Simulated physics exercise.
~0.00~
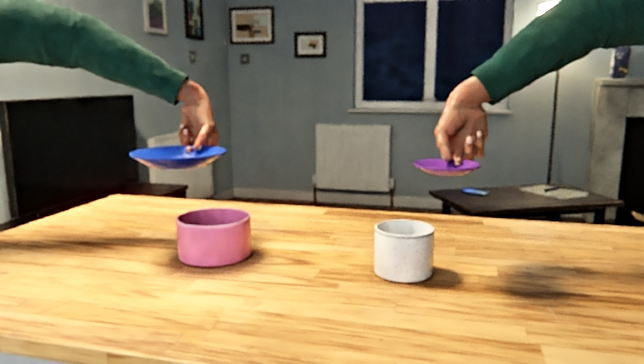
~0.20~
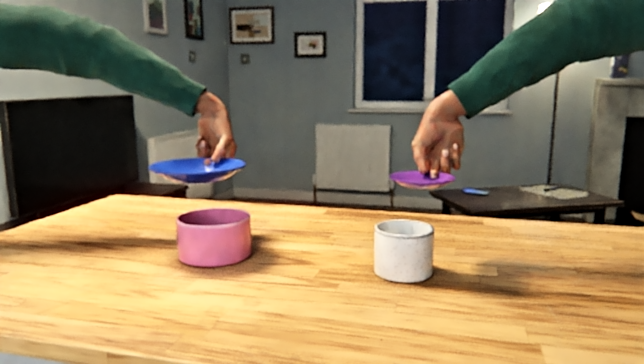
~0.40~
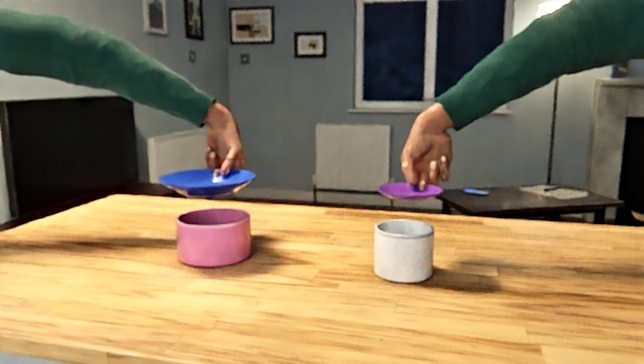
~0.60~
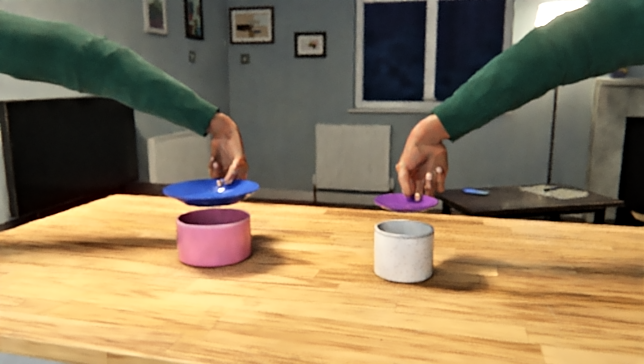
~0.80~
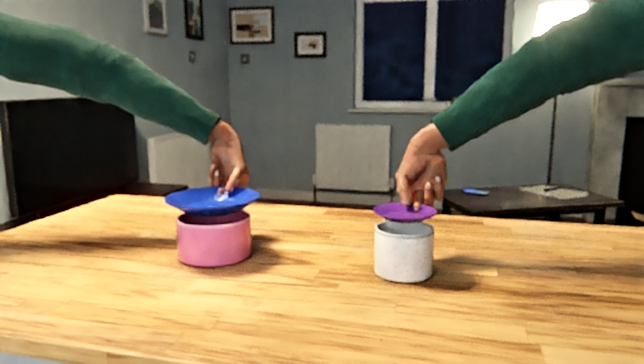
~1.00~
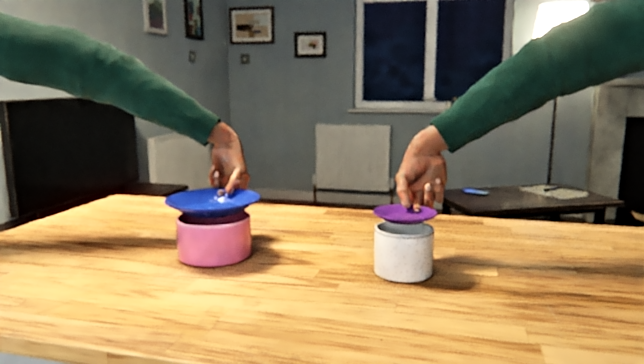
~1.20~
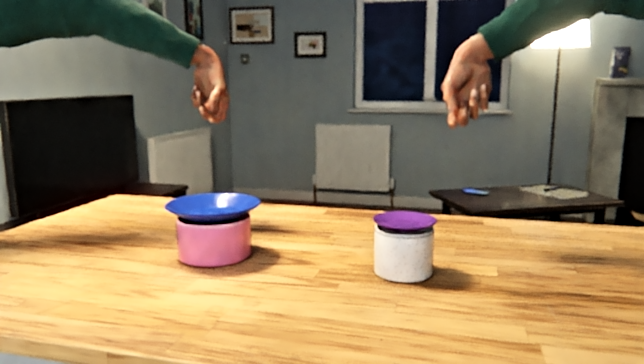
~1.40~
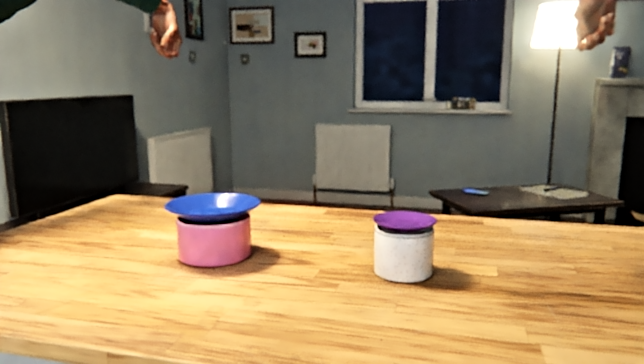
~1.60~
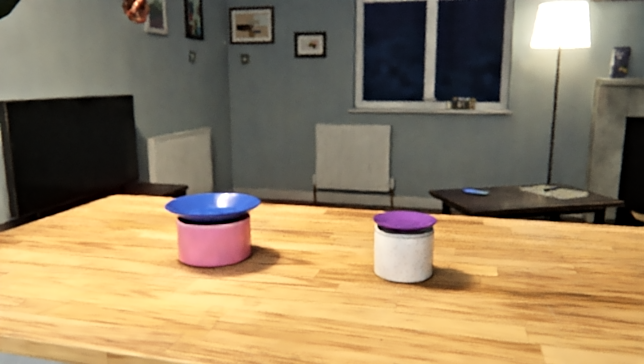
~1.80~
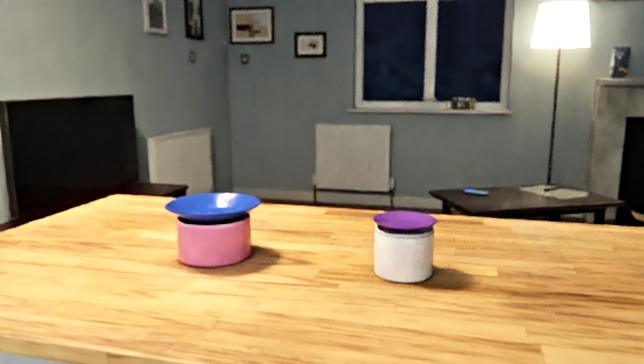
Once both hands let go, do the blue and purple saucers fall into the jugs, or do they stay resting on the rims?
Both saucers stay resting on the rims, the blue one covering the pink jug and the purple one covering the white jug like lids.
